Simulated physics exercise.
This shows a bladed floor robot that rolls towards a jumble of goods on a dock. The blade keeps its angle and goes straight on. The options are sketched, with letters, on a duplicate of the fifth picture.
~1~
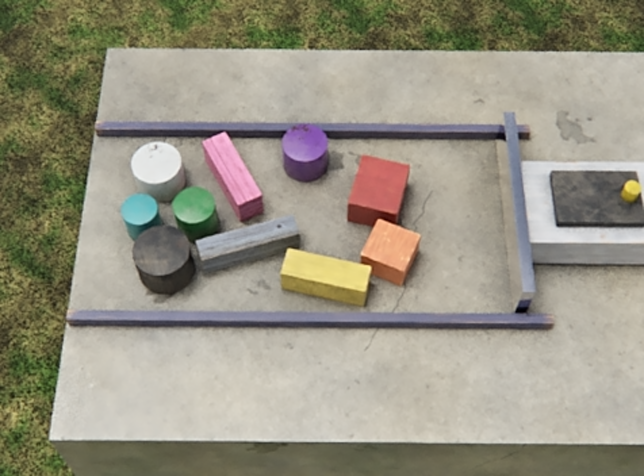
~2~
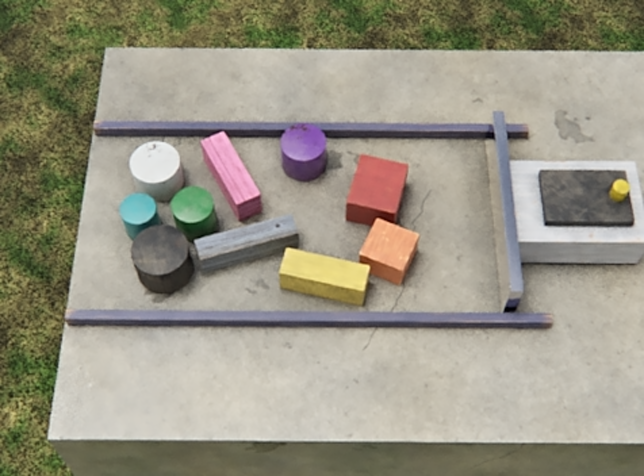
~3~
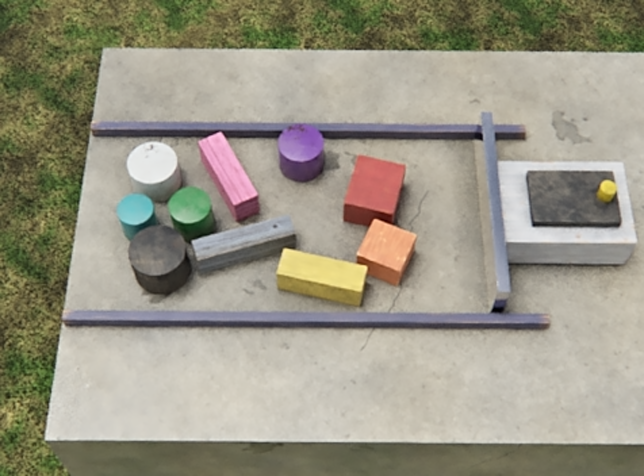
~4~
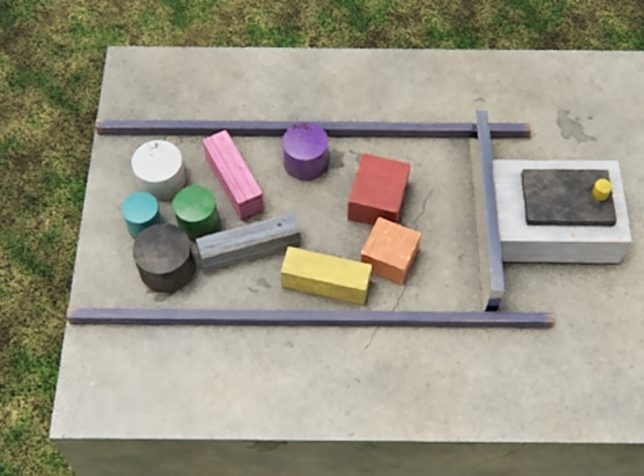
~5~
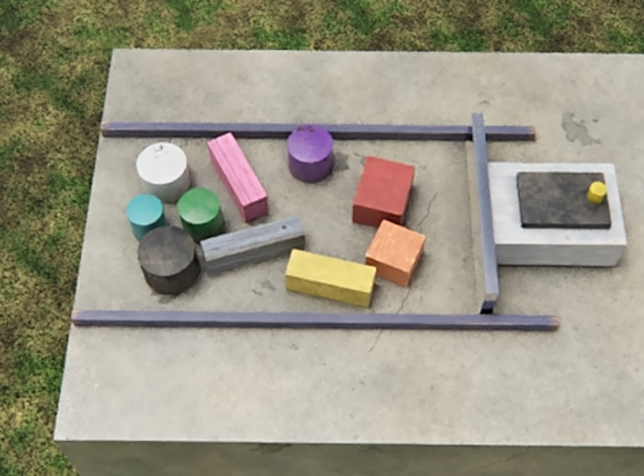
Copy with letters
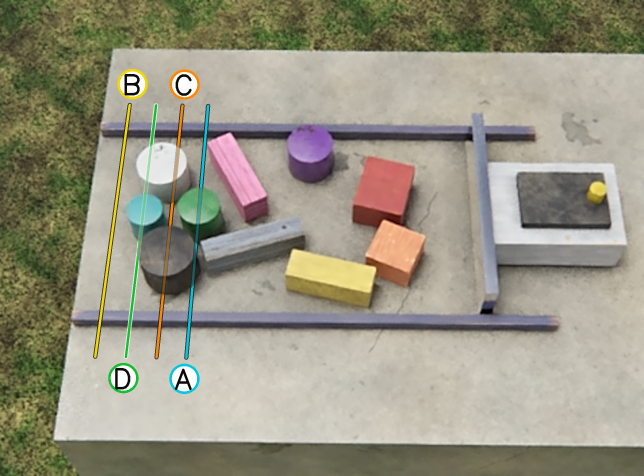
The clip shows a bladed floor robot on a concrete dock rolling a short distance left between two rails towards a jumble of coloured canisters, blocks and sticks, which stay in place while the view shifts slightly.
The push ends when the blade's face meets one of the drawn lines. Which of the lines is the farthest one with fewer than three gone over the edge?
At A, and not beyond.
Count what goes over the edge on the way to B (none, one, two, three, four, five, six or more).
By then, six or more.
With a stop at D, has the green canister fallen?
Yes.
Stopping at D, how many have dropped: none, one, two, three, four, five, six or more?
Six or more.
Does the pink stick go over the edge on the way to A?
No.
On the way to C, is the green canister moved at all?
By then, yes.
On the marked copy, A at (198, 222); B at (114, 222); C at (170, 222); D at (142, 222).
Taking A. A third of the way, robot (452, 198); orange crate (345, 250); red crate (348, 196).
Two thirds of the way, robot (348, 197); black canister (96, 272); turquoise canister (136, 220).
When it is over, robot (270, 196); black canister over the edge; turquoise canister over the edge; two fallen.
As for the rest, B drops seven; C drops five; D drops six.
